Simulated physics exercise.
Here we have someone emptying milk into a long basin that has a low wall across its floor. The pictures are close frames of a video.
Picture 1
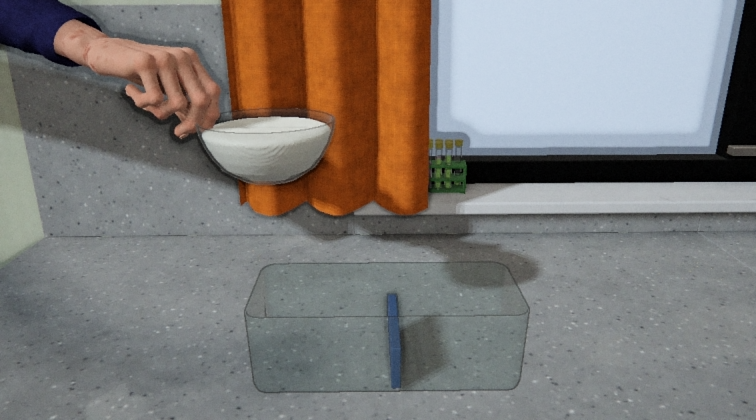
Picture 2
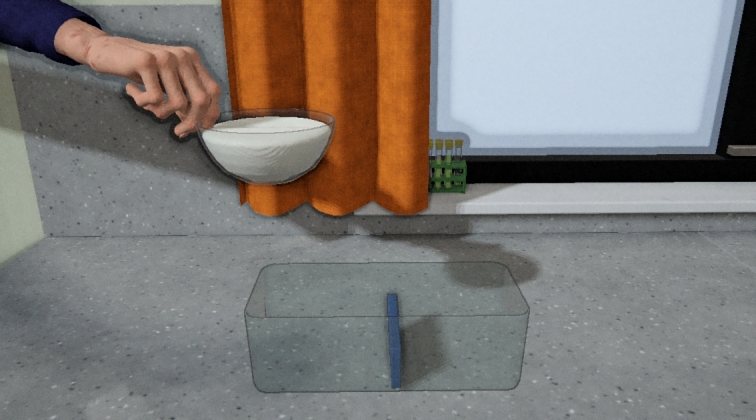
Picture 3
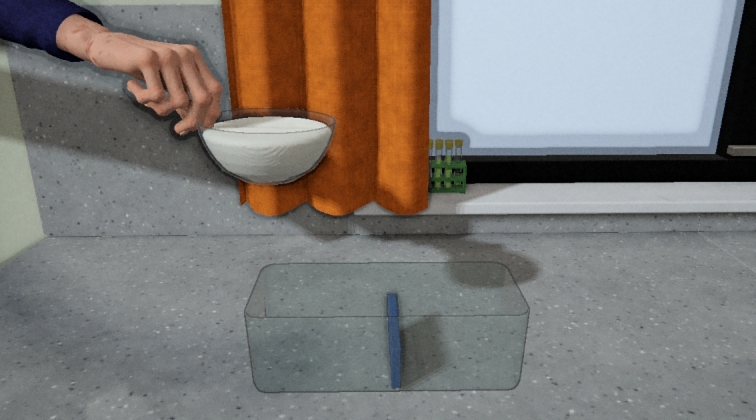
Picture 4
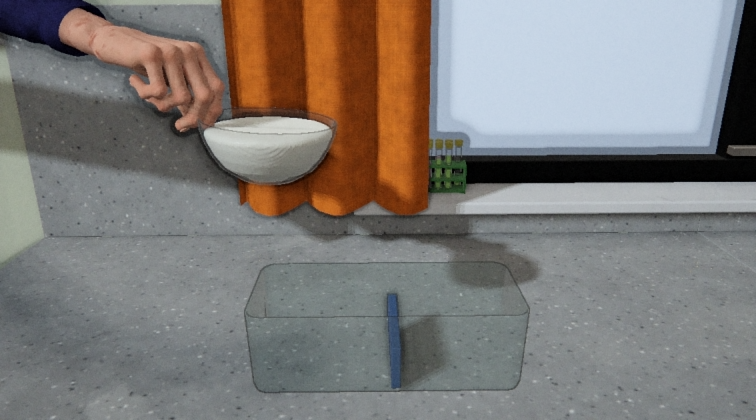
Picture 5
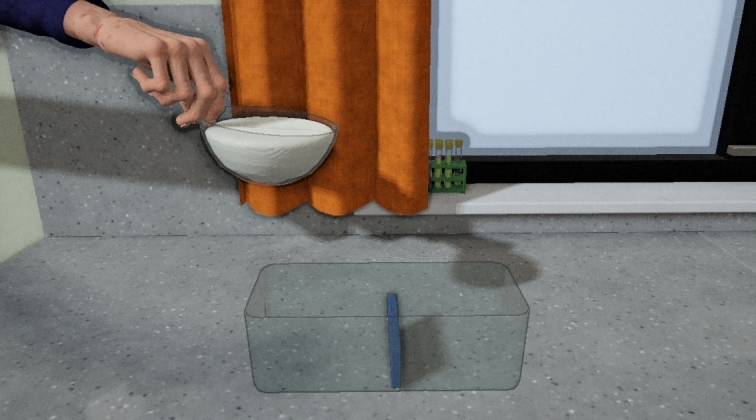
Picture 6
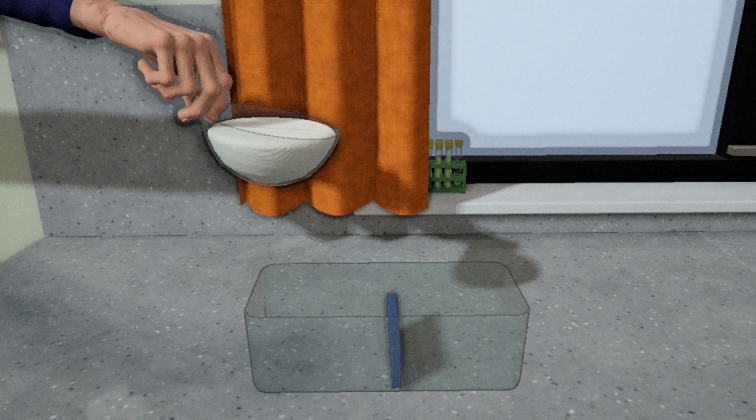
The footage shows a hand holding a bowl of white liquid above a clear, long basin with a low blue wall across its floor; the bowl stays nearly still, then tilts slightly to the right, the liquid remaining inside.
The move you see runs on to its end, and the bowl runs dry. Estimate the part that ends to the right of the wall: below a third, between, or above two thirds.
It comes to between a third and two thirds.
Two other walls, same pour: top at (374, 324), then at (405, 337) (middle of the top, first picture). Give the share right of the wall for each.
First some 75, then 40 per cent.
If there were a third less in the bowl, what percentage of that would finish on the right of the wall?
Some 25 per cent.
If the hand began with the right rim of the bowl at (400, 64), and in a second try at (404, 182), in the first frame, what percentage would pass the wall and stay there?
First some 95, then 95 per cent.
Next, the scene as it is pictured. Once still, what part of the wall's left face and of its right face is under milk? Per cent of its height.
Some 20 per cent left and 30 right.
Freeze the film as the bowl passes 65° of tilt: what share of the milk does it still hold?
Some 40 per cent.
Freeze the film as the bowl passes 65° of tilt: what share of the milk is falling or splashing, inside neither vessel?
Near 45 %.
A moment on, the bowl is tipped part way and 38 per cent is still to pour, 5 is left of the wall and 9 right of it.
Next, the bowl is tipped on its side and 1 per cent is still to pour, 37 is left of the wall and 52 right of it.
Then the bowl is tipped on its side and 0 per cent is still to pour, 46 is left of the wall and 52 right of it.
Later the bowl is tipped on its side and 0 per cent is still to pour, 46 is left of the wall and 52 right of it.
In the end 46 per cent lies left of the wall, 52 right of it and 2 outside.
